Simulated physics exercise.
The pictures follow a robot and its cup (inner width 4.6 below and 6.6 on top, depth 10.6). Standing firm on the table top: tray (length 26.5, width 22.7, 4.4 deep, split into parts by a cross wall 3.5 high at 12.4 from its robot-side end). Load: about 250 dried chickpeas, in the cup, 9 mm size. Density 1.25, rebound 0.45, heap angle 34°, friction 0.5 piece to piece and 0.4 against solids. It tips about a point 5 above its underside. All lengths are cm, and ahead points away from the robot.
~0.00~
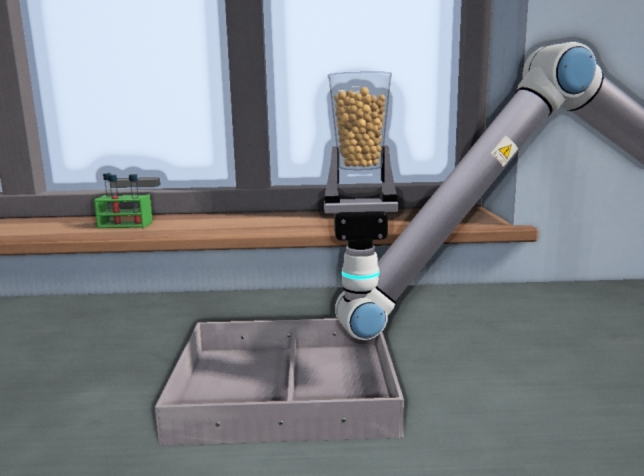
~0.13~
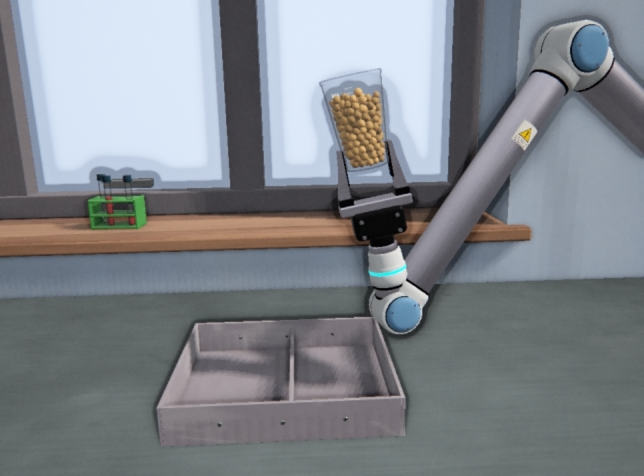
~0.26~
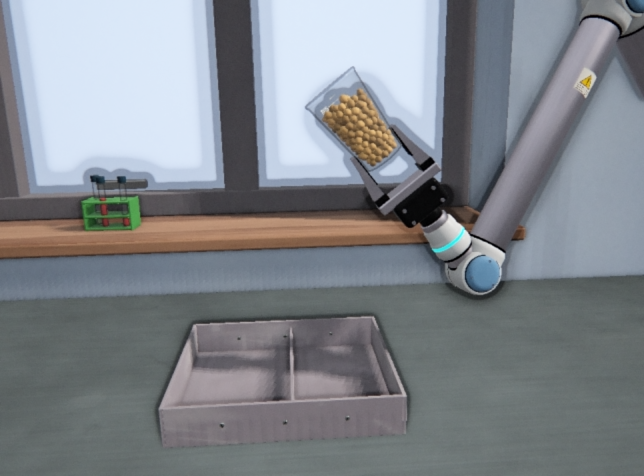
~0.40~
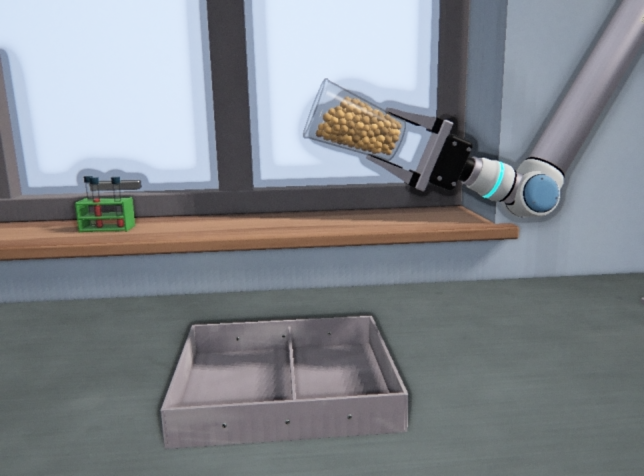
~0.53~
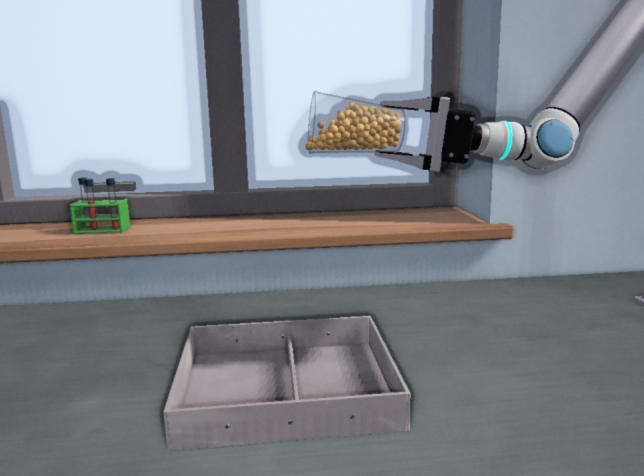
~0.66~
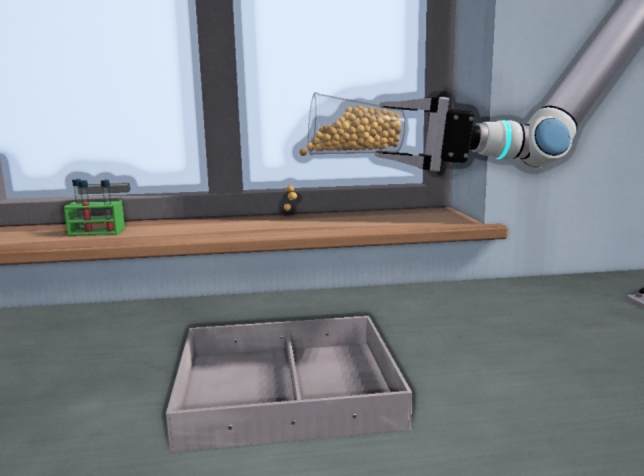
Robot arm tilting a clear cup of chickpeas leftward above a divided grey tray, the first few dropping from its rim.
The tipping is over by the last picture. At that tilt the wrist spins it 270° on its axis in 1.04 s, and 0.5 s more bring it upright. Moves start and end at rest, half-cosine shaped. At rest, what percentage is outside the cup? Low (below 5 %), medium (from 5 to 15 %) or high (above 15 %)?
Answer: High; above 15 % of the dried chickpeas finish outside the cup.
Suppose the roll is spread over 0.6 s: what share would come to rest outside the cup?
In that case some 25 per cent.
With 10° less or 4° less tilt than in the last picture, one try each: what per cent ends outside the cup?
About 10 and 20 per cent.
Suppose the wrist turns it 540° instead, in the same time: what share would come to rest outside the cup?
It would be near 40 per cent.
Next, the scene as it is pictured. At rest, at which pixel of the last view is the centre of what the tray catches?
At about (231, 387).
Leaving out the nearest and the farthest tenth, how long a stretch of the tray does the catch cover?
About 12 cm.
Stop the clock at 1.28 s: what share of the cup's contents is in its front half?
About 60 per cent.
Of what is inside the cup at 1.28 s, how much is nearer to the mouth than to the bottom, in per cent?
Some 45 per cent.
By 1.28 s, tipped 84°, highest piece 36 above the table; 213 in the cup, 20 in the far-side part, 20 in flight or on a rim.
By 1.89 s, tipped 57°, highest piece 36 above the table; 171 in the cup, 72 in the far-side part, 4 in the robot-side part, 6 in flight or on a rim.
By 2.40 s, upright, highest piece 38 above the table; 171 in the cup, 77 in the far-side part, 5 in the robot-side part.
By 3.10 s, upright, highest piece 38 above the table; 171 in the cup, 77 in the far-side part, 5 in the robot-side part.
Final count, 171 in the cup, 77 in the far-side part, 5 in the robot-side part. That is 32 % outside the cup.
